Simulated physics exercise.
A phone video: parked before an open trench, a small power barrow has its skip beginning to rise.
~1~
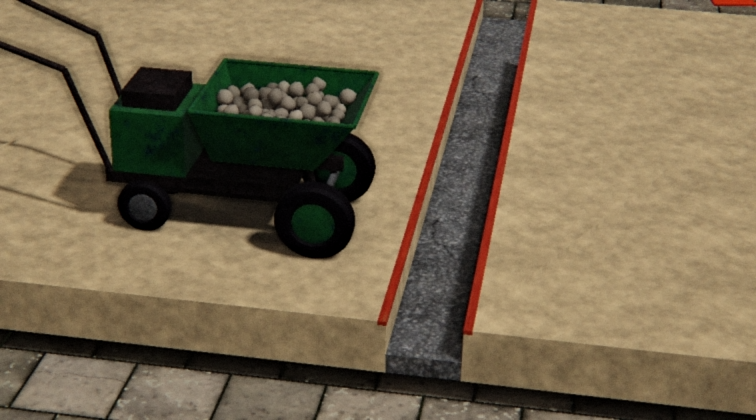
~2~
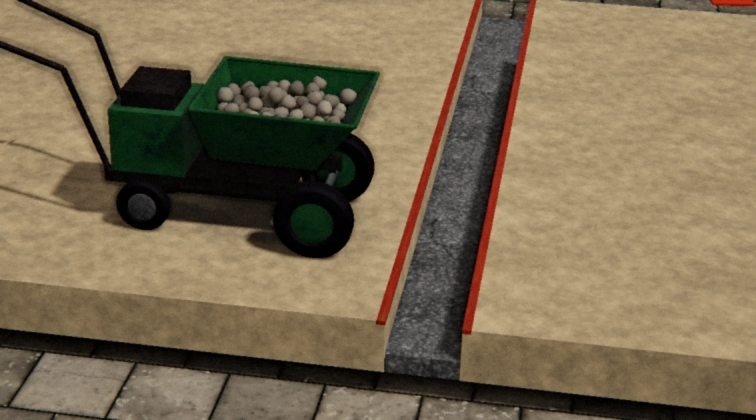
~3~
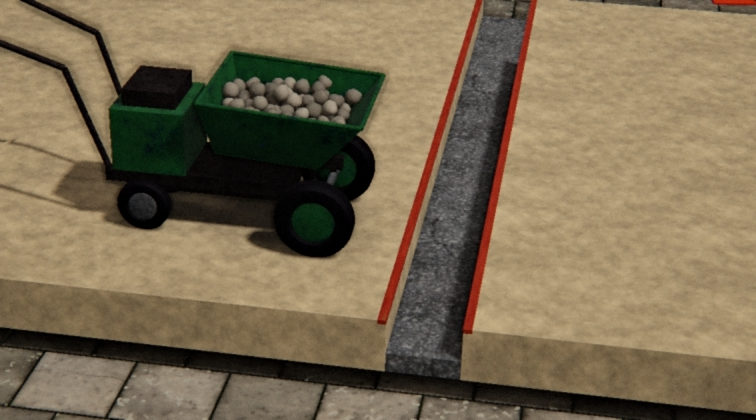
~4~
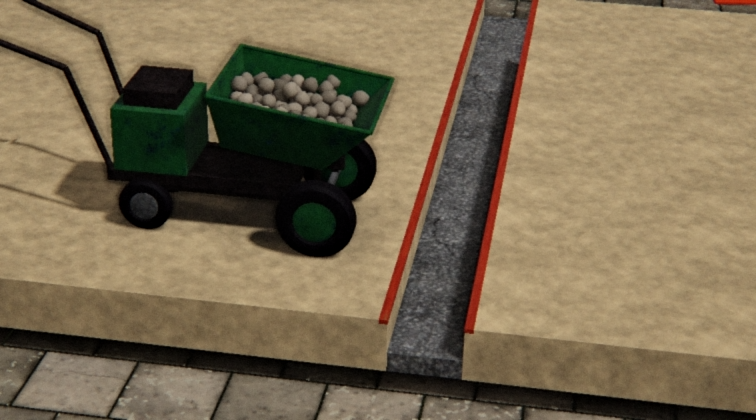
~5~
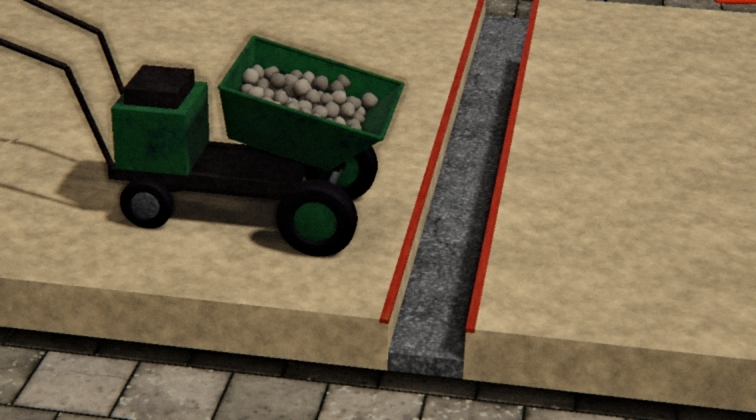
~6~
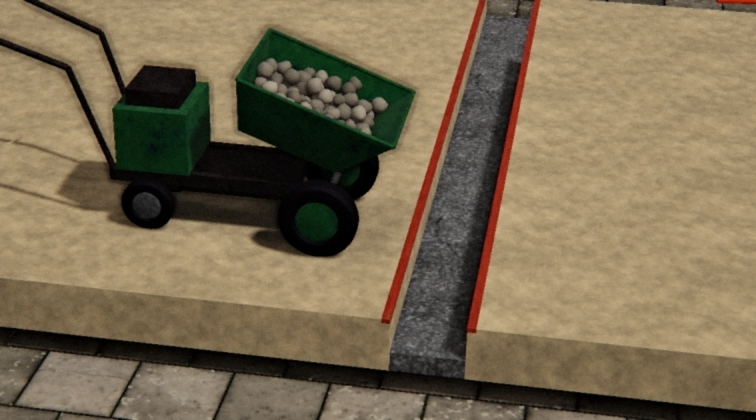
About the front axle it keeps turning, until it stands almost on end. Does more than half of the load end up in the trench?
Yes.
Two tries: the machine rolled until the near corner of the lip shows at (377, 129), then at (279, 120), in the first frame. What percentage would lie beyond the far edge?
50 and 0 in a hundred, in that order.
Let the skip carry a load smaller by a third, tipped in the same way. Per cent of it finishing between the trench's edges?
I'd put it at about 90 per cent.
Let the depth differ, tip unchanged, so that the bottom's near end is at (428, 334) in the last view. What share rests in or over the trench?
Close to 60 per cent, I reckon.
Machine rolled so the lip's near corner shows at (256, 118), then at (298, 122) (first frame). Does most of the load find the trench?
Run 1 - a minority. Run 2 - a majority.
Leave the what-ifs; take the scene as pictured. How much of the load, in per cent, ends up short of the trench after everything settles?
0 %.
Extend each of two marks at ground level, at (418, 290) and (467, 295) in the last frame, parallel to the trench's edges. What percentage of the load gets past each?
Close to 90 % and 20 %, in that order.
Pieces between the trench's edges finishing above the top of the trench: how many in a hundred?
Around 5 in a hundred.
Shortly afterwards, skip tipped steeply; the whole lot in the skip.
Next, skip tipped steeply; the bulk in the skip; a little in or heaped over the trench; only a few beyond it; only a few falling.
Some moments later, skip tipped right over; near a quarter in the skip; near two thirds in or heaped over the trench; near a quarter beyond it.
In the end, skip tipped right over; the bulk in or heaped over the trench; near a quarter beyond it.
